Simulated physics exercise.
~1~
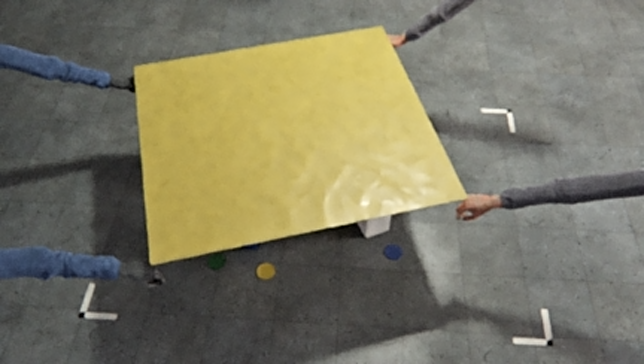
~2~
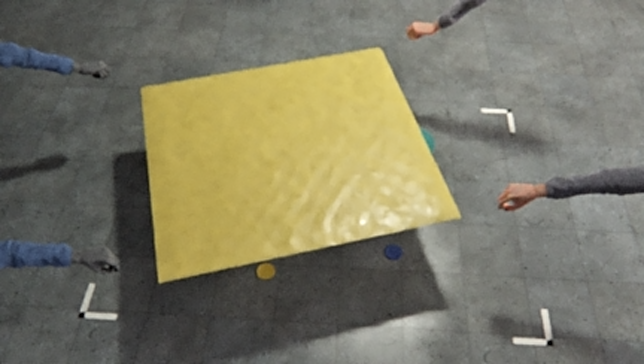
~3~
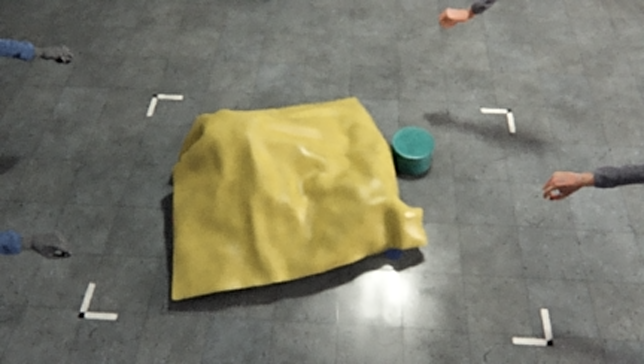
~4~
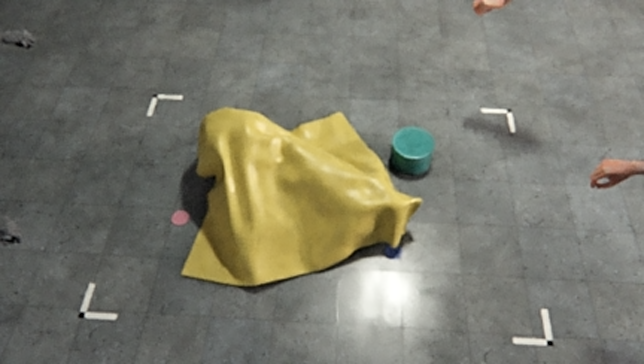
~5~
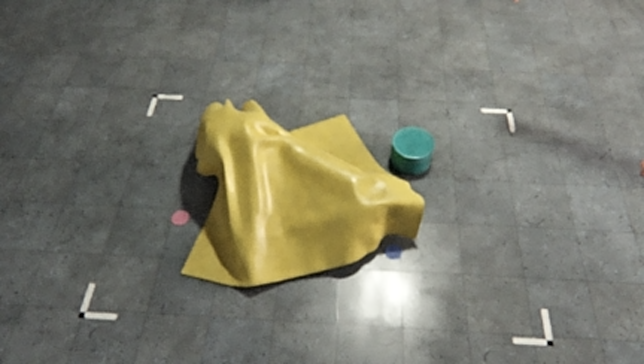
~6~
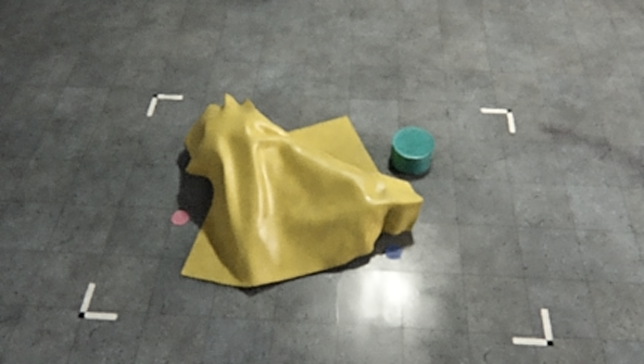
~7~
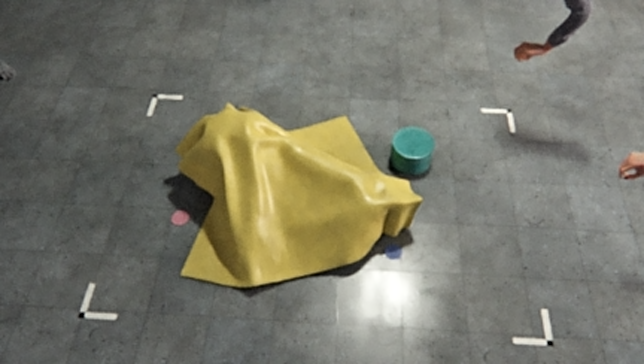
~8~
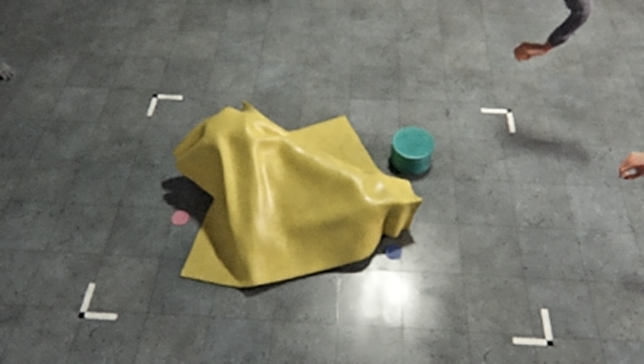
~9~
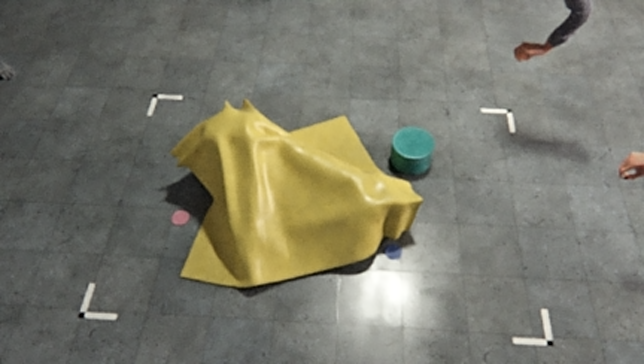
A yellow tarp released by four hands drops and settles in folds over hidden objects.
